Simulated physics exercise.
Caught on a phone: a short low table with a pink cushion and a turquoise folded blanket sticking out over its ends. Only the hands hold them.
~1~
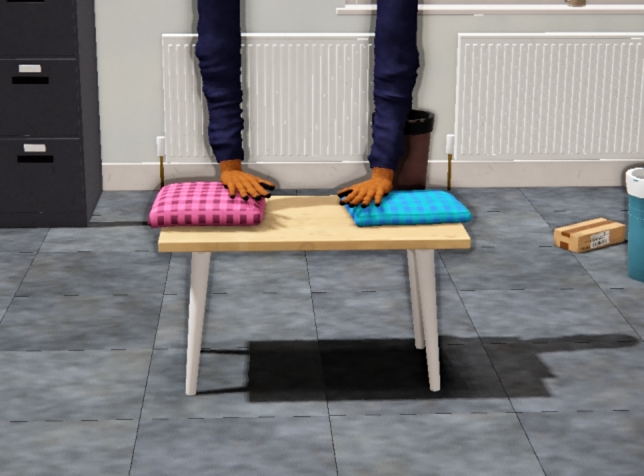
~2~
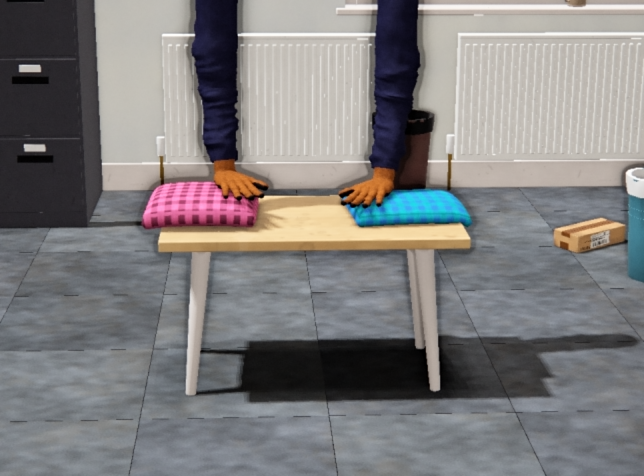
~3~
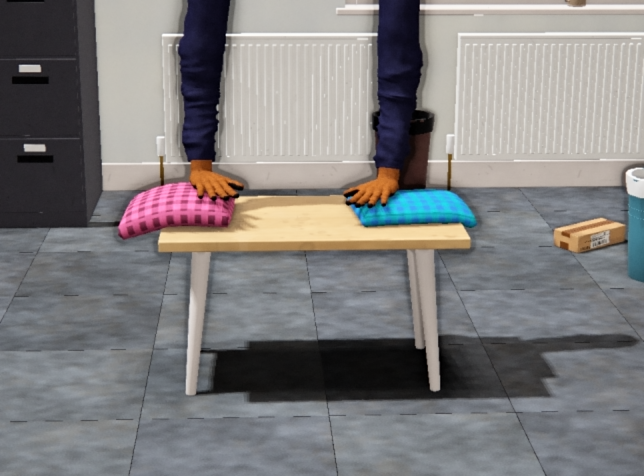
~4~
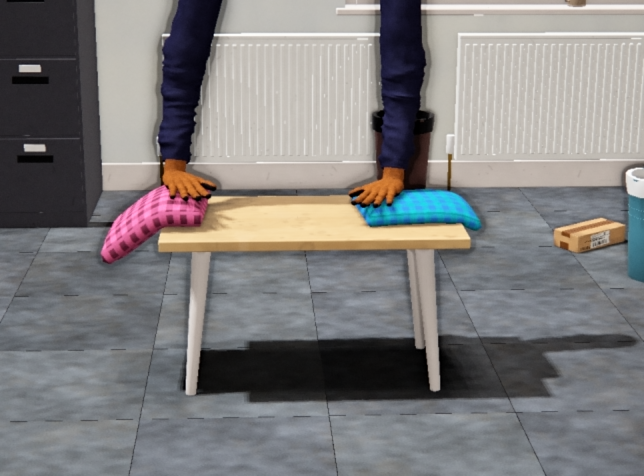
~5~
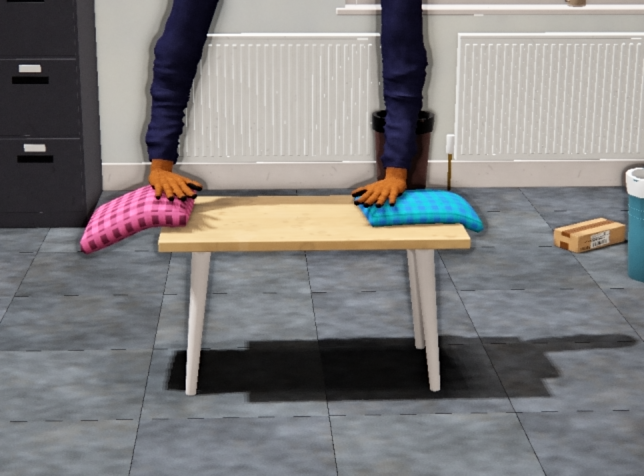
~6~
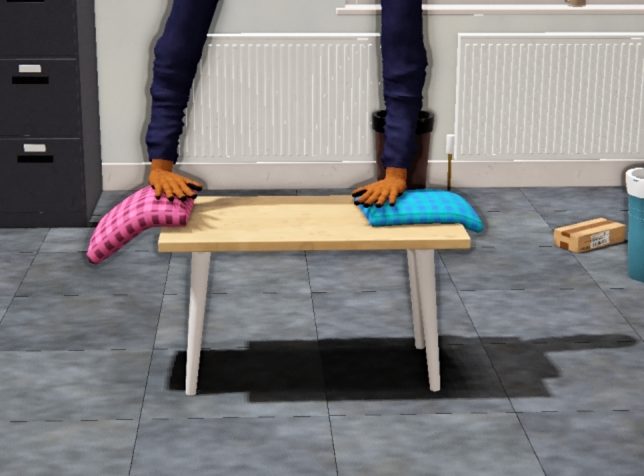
At the start, two hands press down on a pink checked cushion and a turquoise folded blanket at either end of a low table. The left hand slides the cushion leftward until much of it droops past the edge, while the right hand shifts the blanket slightly right, its outer end sticking out.
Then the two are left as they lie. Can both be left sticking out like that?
The pink cushion slumps off the end; the turquoise folded blanket remains on top.
Then, 0.32 s past the final frame, cushion falling near (127, 280); folded blanket unmoved.
Then, 0.62 s past the final frame, cushion on the floor near (79, 357); folded blanket unmoved.
When it is over, cushion on the floor near (64, 359); folded blanket unmoved. The pink cushion tips over and falls and the turquoise folded blanket holds its place.
